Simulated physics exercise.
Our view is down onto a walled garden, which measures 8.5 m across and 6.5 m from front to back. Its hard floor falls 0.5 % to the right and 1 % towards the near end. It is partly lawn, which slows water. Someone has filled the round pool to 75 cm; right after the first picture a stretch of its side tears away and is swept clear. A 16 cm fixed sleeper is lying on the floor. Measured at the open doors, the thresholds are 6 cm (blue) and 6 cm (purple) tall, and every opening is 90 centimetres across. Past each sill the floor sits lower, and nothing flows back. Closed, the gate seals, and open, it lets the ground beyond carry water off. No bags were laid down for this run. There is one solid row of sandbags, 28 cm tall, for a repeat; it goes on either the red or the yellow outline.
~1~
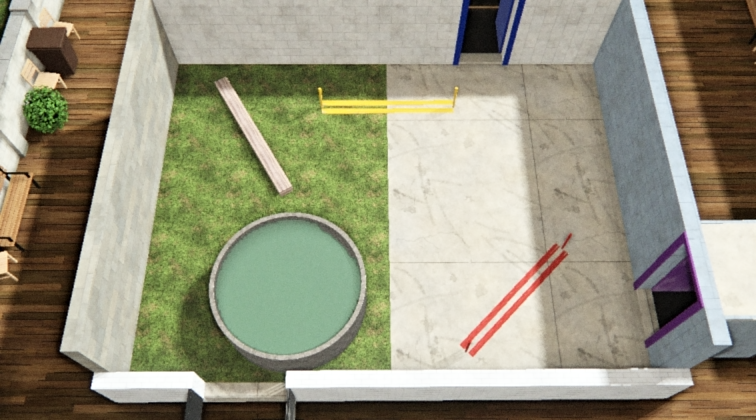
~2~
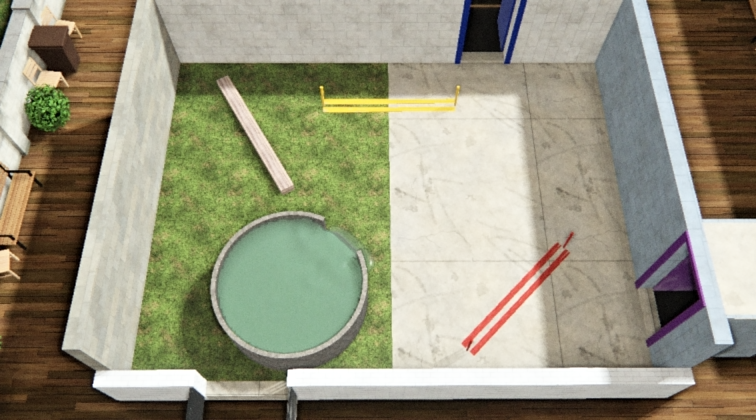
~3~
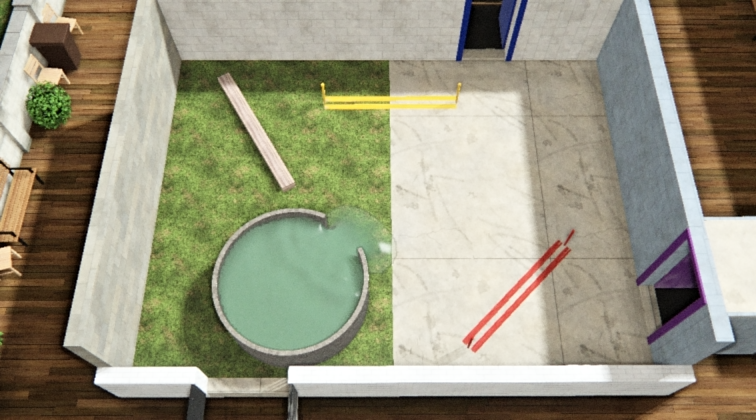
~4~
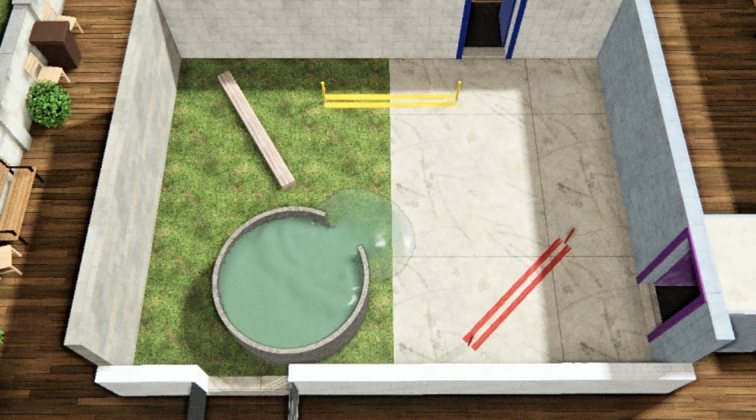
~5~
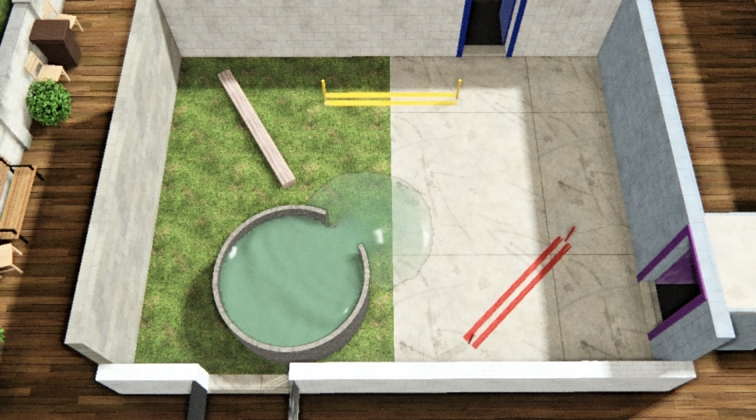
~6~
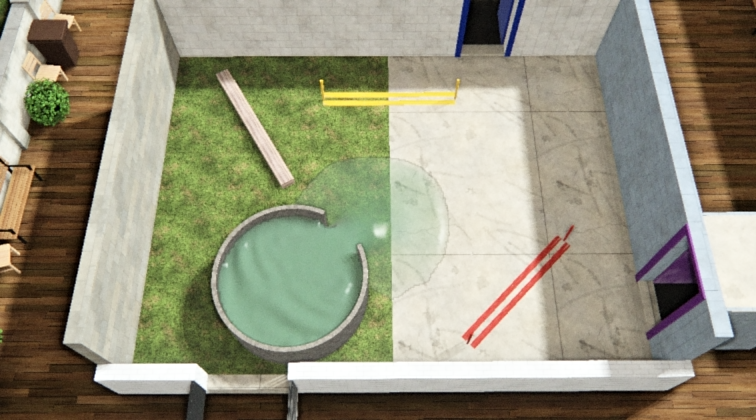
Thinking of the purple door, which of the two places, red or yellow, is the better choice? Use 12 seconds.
The better choice is red.
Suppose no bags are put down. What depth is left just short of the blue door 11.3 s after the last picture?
The depth there is around 3.5 cm.
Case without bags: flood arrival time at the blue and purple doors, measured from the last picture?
Front arrival - blue: 1.4 seconds; purple: 2.2 seconds.
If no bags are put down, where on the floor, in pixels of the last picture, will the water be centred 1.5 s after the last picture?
Near (350, 246) in the last picture.
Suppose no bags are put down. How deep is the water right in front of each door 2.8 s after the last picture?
So blue stands at 12 cm, while purple stands at 6 cm.
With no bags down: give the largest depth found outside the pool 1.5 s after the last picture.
Roughly 31 centimetres.
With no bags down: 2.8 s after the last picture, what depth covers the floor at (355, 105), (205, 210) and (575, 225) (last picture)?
Roughly 5 cm at the first, 0 cm at the second, 2 cm at the third.
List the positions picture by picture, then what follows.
In the first picture, the round pool at (288, 284) is whole and still, 75 cm deep.
In the second picture, the front is at (369, 265), 0.5 m from the gap on the round pool's far side; 0.2 m2 of floor is under water; 75 cm left at the back of the round pool.
In the third picture, water pours out on the round pool's far side and has run 0.8 m, to (390, 241); typically 10 cm deep outside, 75 cm at the round pool's back.
In the fourth picture, the front is at (397, 208), 1.2 m from the gap on the round pool's far side; 1.8 m2 of floor is under water; 75 cm left at the back of the round pool.
In the fifth picture, the front is at (416, 195), 1.6 m from the gap on the round pool's far side; 3.1 m2 of floor is under water; 75 cm left at the back of the round pool.
In the sixth picture, water pours out on the round pool's far side and has run 2.1 m, to (434, 183); typically 6 cm deep outside, 70 cm at the round pool's back.
Then, 0.7 s after the last picture water covers 25 % of the floor and is deepest (40 cm) near (345, 240) in the run without bags; in at the purple door, 0 L with no bags, 0 L with the row on red, 0 L on yellow.
Then, 1.5 s after the last picture water covers 50 % of the floor and is deepest (31 cm) near (345, 240) in the run without bags; in at the purple door, 0 L with no bags, 0 L with the row on red, 0 L on yellow.
Then, 2.8 s after the last picture water covers 60 % of the floor and is deepest (28 cm) near (579, 68) in the run without bags; in at the purple door, 0 L with no bags, 0 L with the row on red, 0 L on yellow.
Then, 6.3 s after the last picture water covers 70 % of the floor and is deepest (14 cm) near (345, 240) in the run without bags; in at the purple door, 1 L with no bags, 0 L with the row on red, 1 L on yellow.
Then, 11.3 s after the last picture water covers 80 % of the floor and is deepest (15 cm) near (377, 373) in the run without bags; in at the purple door, 60 L with no bags, 7 L with the row on red, 56 L on yellow.
